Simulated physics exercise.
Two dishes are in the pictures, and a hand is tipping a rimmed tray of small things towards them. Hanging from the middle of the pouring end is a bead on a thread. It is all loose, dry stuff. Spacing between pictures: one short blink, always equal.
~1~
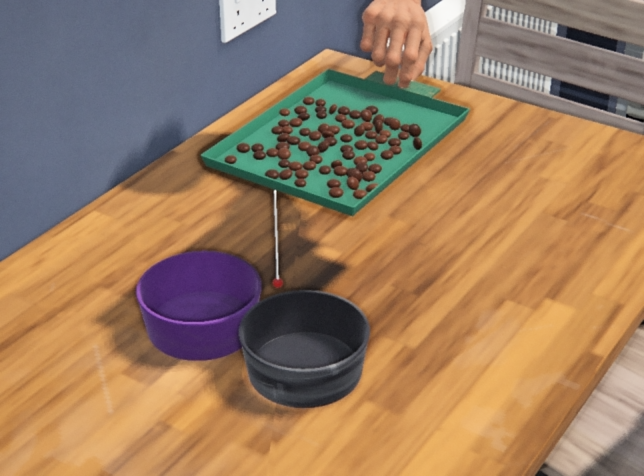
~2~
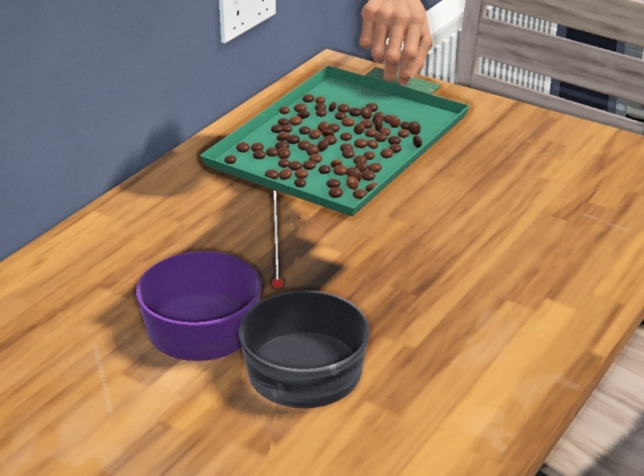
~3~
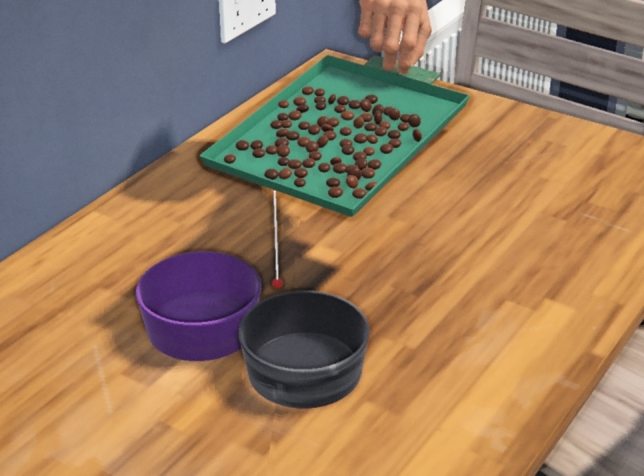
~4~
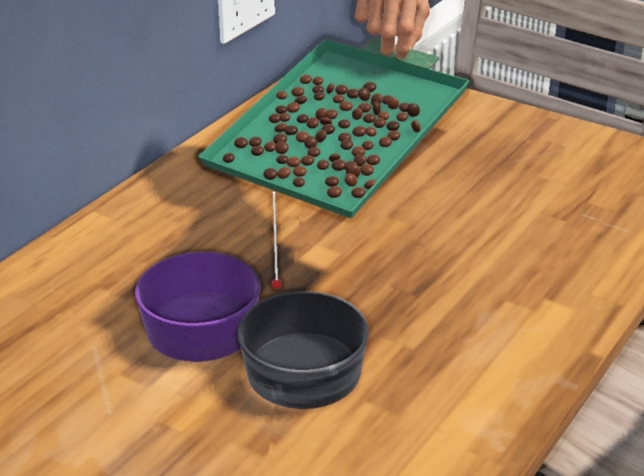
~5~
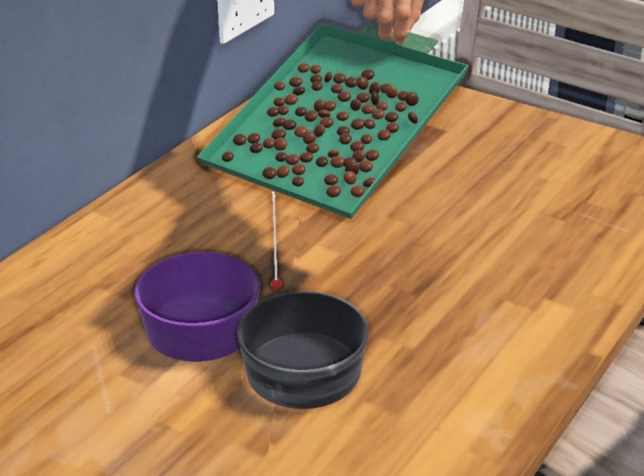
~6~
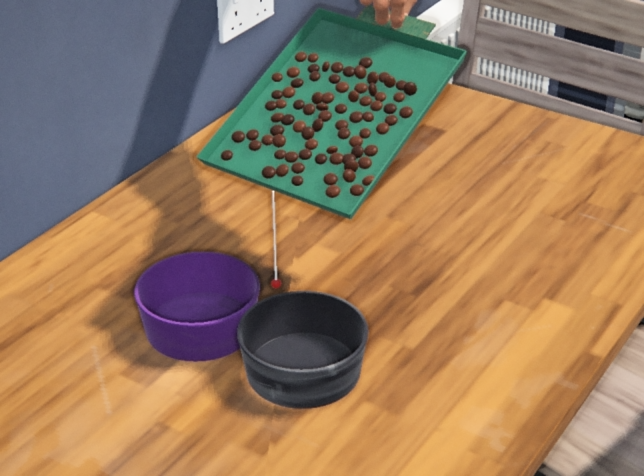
On a wooden table beside a blue wall, a hand holds the far end of a green rimmed tray scattered with small brown drops, above a purple dish and a black one. The hand then raises that end, tilting the tray steadily more steeply towards the dishes, while the red bead hangs almost still.
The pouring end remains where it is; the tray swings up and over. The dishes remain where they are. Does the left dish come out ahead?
No - more will pour into the dish on the right side.
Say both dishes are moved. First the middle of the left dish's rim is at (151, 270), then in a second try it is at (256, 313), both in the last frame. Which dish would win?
The dish to the right at the first, the dish to the left at the second.
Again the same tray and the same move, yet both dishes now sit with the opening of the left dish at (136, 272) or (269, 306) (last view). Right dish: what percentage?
The first gives 60 %, the second 10 %.
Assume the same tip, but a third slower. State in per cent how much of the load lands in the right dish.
Roughly 60 %.
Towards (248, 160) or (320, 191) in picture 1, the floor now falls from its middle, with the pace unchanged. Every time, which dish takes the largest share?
The leftmost dish, then the rightmost dish.
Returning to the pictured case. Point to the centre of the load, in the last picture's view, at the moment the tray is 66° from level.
In the last view the centre sits at roughly (284, 178).
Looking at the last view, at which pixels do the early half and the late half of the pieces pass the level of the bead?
Around (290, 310) at first; around (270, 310) after that.
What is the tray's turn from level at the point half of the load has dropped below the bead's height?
Close to 100 degrees, I reckon.
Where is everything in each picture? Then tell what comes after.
Corners of the pouring end near (206, 155) and (352, 204), level; middle of the load near (330, 142), flat chocolate drops; left dish near (162, 334); right dish near (268, 380); bead on its thread near (278, 283), in the first frame.
Corners of the pouring end near (206, 155) and (352, 205), level; middle of the load near (330, 140), in the second frame.
Corners of the pouring end near (205, 155) and (352, 206), tipped barely, level across its low end; middle of the load near (330, 136), in the third frame.
Corners of the pouring end near (204, 155) and (350, 208), tipped a little, level across its low end; middle of the load near (328, 129), in the fourth frame.
Corners of the pouring end near (202, 155) and (350, 209), tipped clearly, level across its low end; middle of the load near (327, 123), in the fifth frame.
Corners of the pouring end near (201, 155) and (349, 210), tipped clearly, level across its low end; middle of the load near (325, 116); left dish near (160, 335); right dish near (267, 381), in the sixth frame.
Shortly afterwards, tray tipped steeply; all but a few on the tray; a little in the air.
Next, tray tipped past a quarter turn; only a few on the tray; near two thirds in the right dish; a little in the left dish; only a few outside both; near a quarter in the air.
Some moments later, tray tipped past a quarter turn; near two thirds in the right dish; near a quarter in the left dish; a little outside both.
In the end, tray tipped past a quarter turn; near two thirds in the right dish; near a quarter in the left dish; a little outside both.
